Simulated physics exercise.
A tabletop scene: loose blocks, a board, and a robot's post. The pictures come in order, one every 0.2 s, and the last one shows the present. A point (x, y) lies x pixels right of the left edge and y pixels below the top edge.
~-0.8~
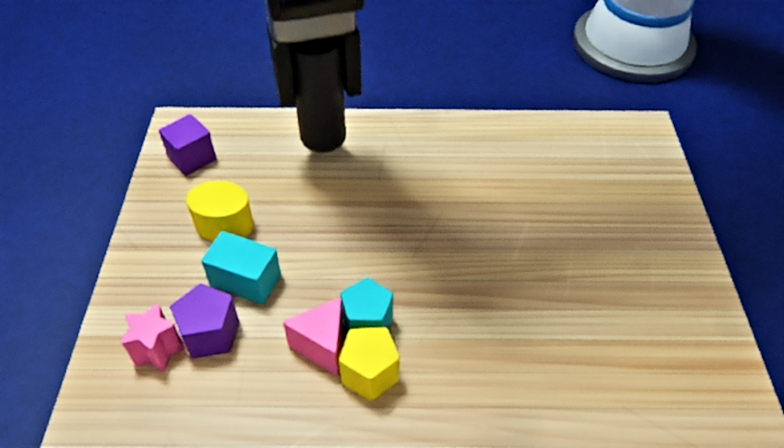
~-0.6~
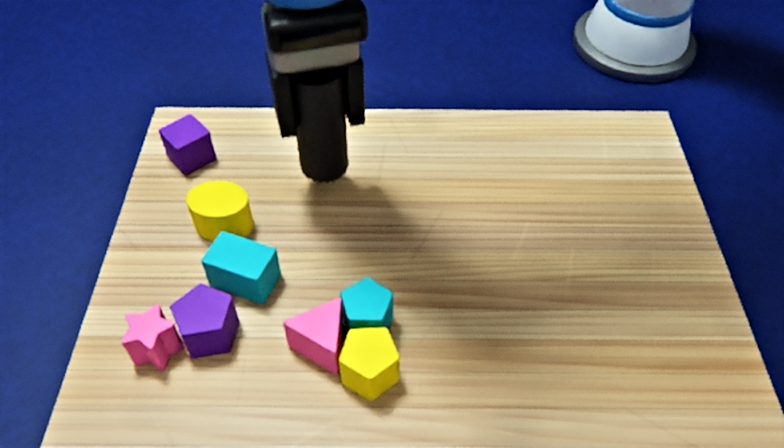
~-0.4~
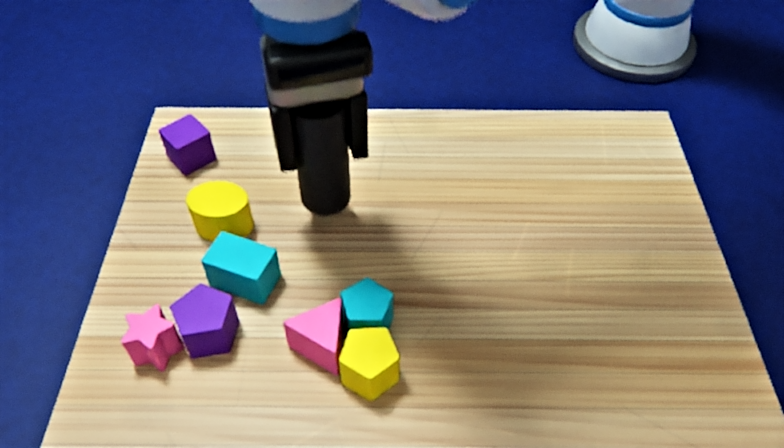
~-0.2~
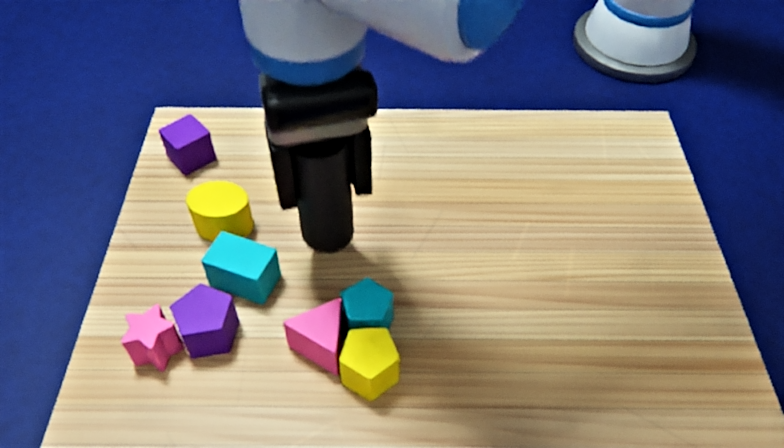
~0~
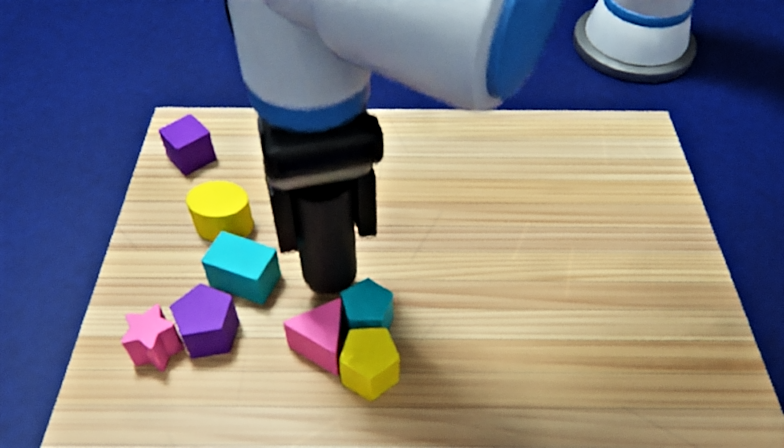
A robot arm moves its black post down the wooden board toward the unmoving colored blocks.
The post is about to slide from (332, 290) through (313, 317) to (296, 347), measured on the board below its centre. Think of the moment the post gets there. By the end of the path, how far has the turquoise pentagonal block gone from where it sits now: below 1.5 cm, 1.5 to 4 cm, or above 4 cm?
It is going to finish within 1.5 cm of where it is now.
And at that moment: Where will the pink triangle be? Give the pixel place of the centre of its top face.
I predict (318, 359).
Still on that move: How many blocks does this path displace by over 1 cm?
In total, one block gets moved by over 1 cm.
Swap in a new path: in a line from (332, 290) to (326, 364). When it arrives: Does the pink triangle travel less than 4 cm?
Answer: No.
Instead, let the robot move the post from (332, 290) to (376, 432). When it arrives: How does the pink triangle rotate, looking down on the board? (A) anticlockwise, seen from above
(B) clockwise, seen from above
My answer is option B.
The first path, step by step. Halfway along, post (310, 302); pink triangle (320, 333).
At the end, post (293, 332); pink triangle (318, 359), turned 15° anticlockwise; turquoise pentagonal block not moved.
